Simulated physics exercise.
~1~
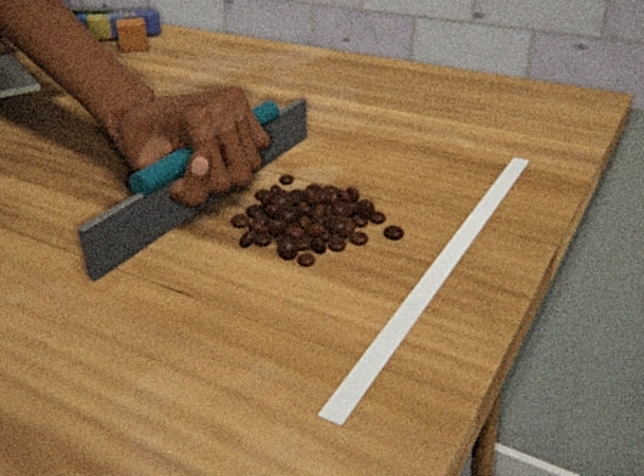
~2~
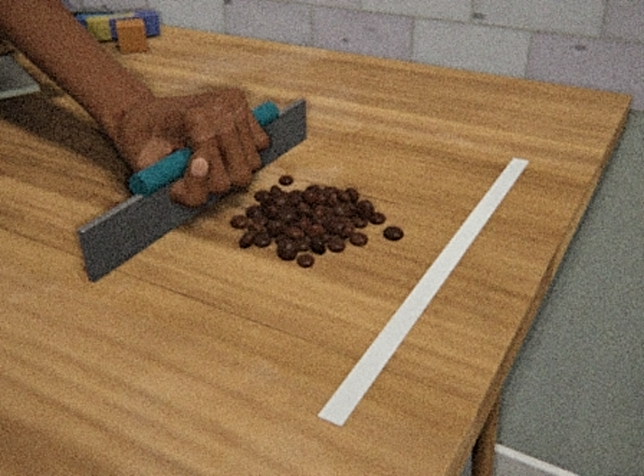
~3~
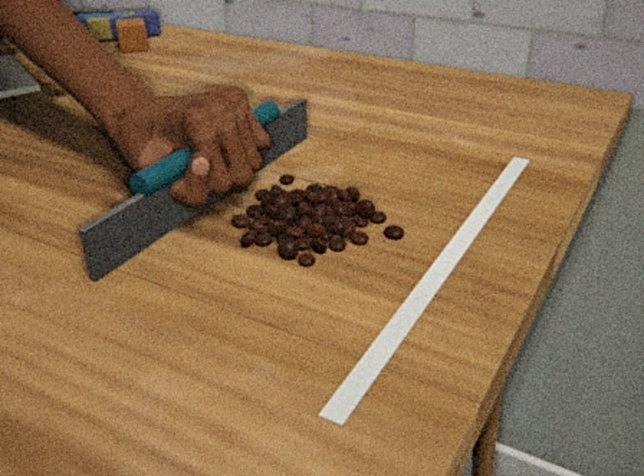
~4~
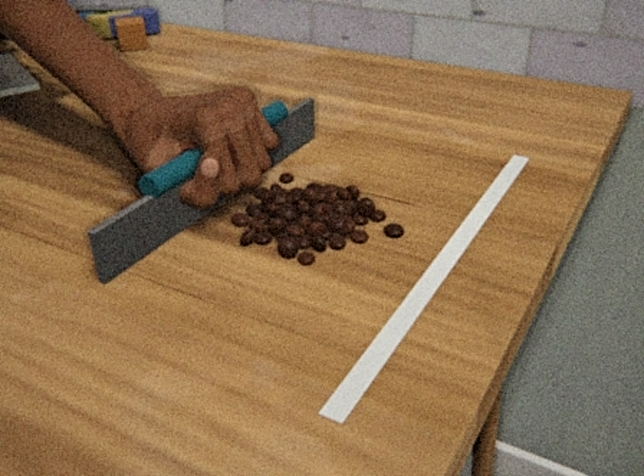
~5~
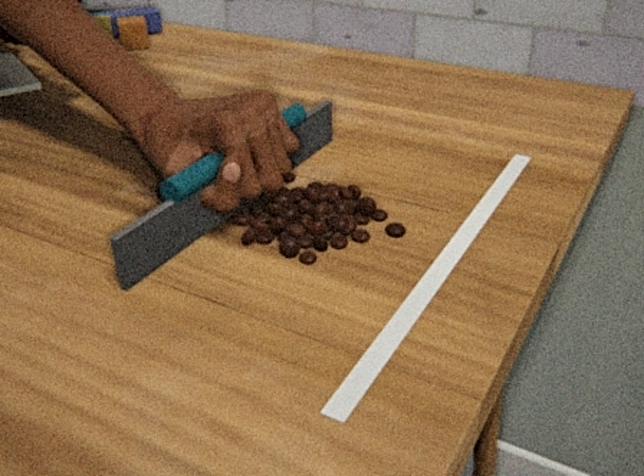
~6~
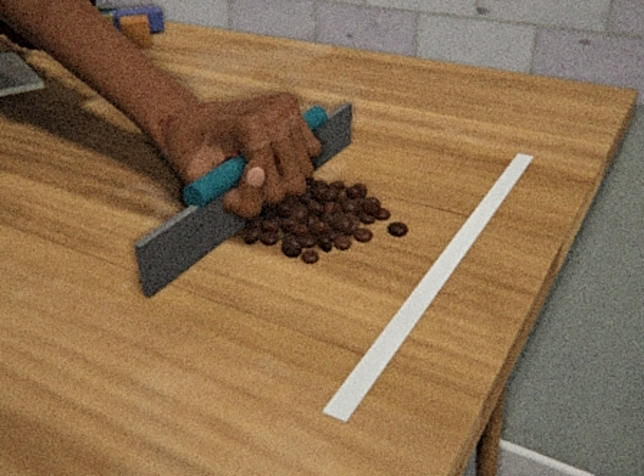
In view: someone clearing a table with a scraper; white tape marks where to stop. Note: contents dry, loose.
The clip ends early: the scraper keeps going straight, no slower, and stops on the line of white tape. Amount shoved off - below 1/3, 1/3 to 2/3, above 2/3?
A minor part, below a third.
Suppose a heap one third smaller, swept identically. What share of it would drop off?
0 % or thereabouts.
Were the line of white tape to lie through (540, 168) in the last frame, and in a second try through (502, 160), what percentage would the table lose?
About 50 % and 0 %.
Just after the last frame, scraper still moving, near (363, 183); heap all on the table, its front near (456, 229).
A moment on, scraper stopped at the white tape; heap about a tenth over the edge.
Further on, scraper stopped at the white tape; heap roughly a quarter over the edge.
When it is over, scraper stopped at the white tape; heap roughly a quarter over the edge.
